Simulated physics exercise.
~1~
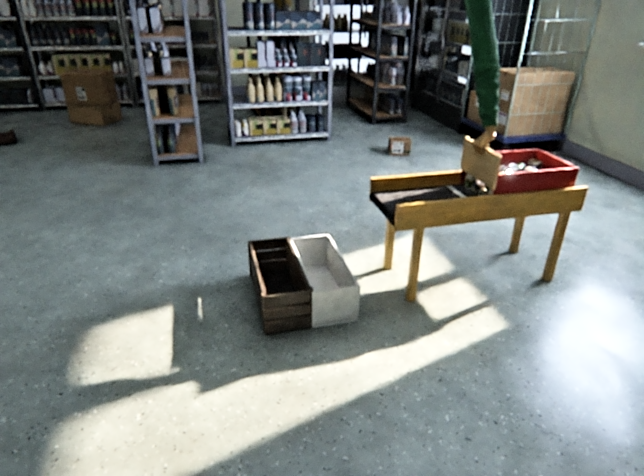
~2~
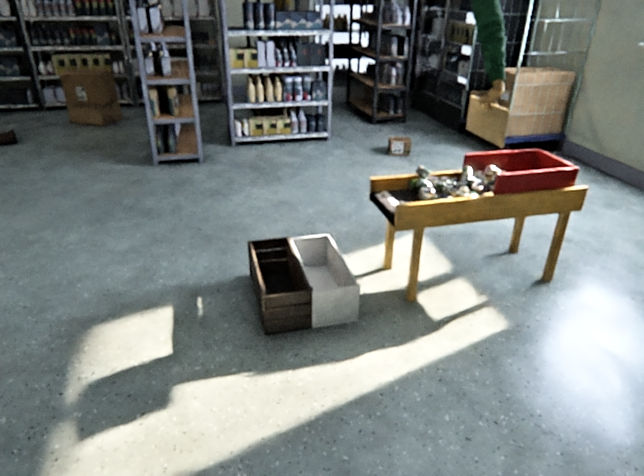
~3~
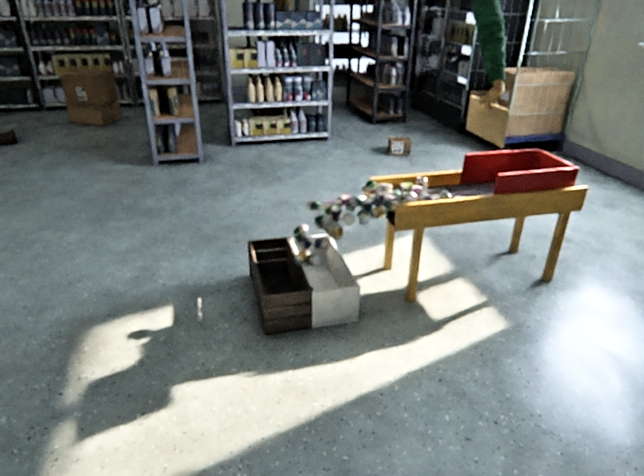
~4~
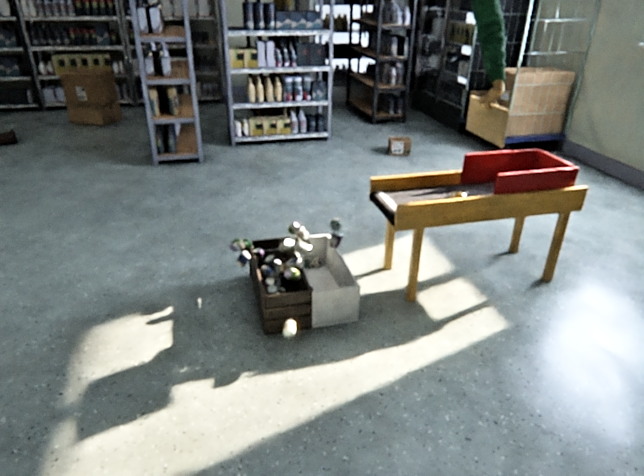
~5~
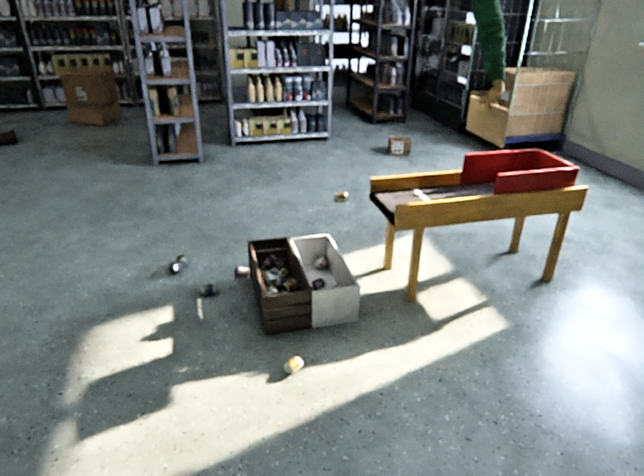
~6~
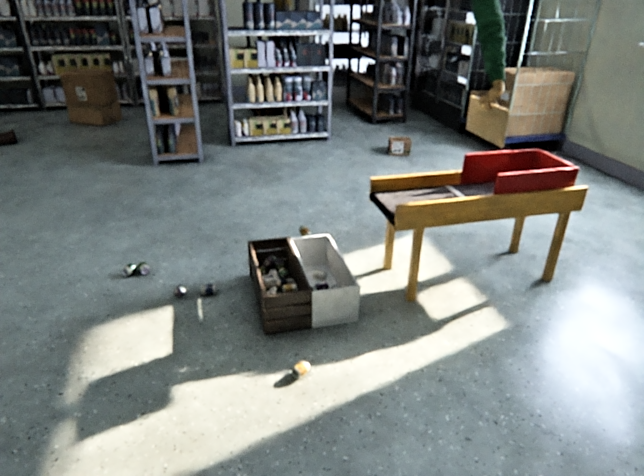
To begin with, small cans sit in a red pen on a wooden-sided conveyor table, held back by an upright gate, with a white tub and a dark slatted tote on the floor to the left. A green arm lifts the gate away, and the cans spread leftward along the belt. They pour off the end in a loose stream, flying over the white tub. Most drop into the dark tote, while some bounce up and scatter. At the end, the tote holds most of the cans, a few lie in the tub, and several rest on the floor.
